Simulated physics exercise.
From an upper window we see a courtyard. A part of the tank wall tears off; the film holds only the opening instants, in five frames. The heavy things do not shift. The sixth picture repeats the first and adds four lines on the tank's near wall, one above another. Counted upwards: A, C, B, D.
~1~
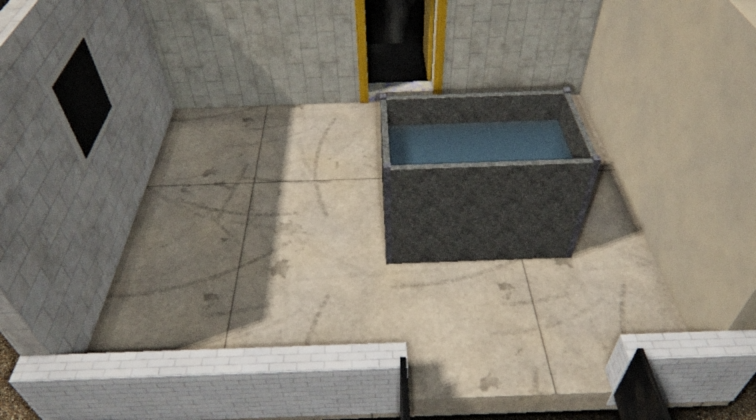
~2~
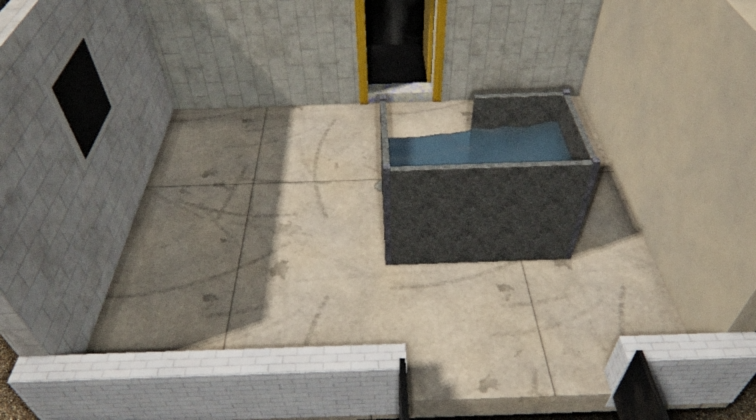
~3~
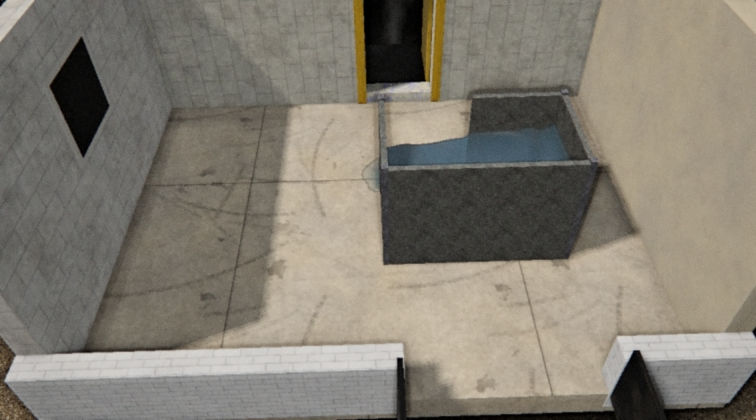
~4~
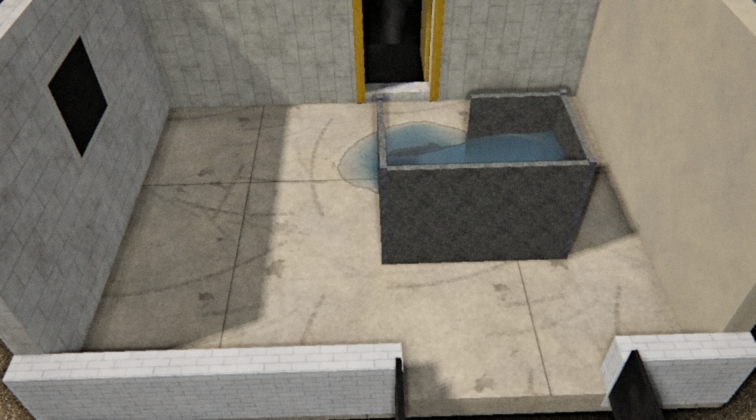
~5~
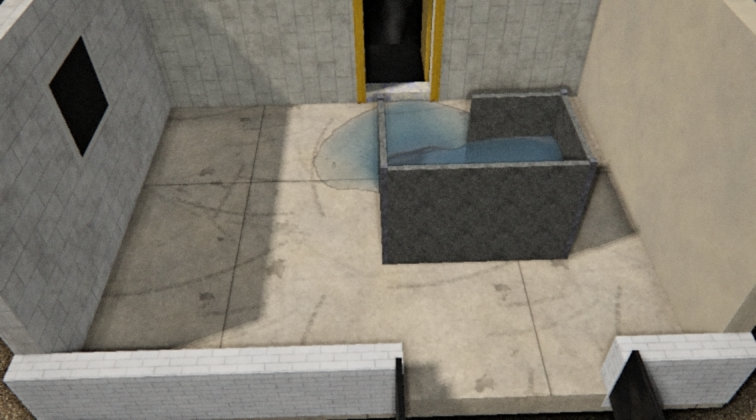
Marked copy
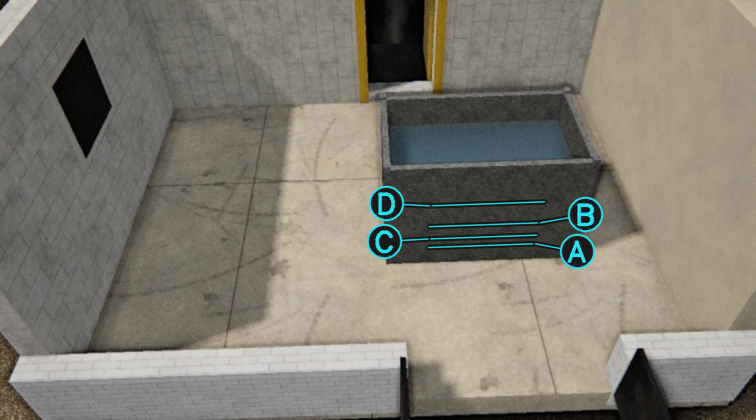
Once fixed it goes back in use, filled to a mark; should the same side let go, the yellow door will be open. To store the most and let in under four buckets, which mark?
The limit is C.
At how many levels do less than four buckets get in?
Two of them.
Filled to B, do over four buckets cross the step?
Yes, it does.
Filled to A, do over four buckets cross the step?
No, not at all.
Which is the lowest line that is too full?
That is line B.
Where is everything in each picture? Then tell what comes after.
The first frame shows water in the tank at rest, its middle at (480, 153); foot of the yellow doorway at (401, 101); open gate at (514, 335).
In the second frame, water covers 1 % of the ground, its front hidden from here.
In the third frame, water covers 4 % of the ground, its front hidden from here.
The fourth frame shows front seen at (351, 161), 8 % of the ground wet.
The fifth frame shows front seen at (352, 123), 15 % of the ground wet.
On the marked copy, A at (481, 245); B at (484, 224); C at (482, 237); D at (487, 203); from the bottom up A, C, B, D.
For line A, nothing gets over.
For line B, about 9 bucketfuls get in.
For line C, a bucket or two gets in.
For line D, dozens of bucketfuls pour in.
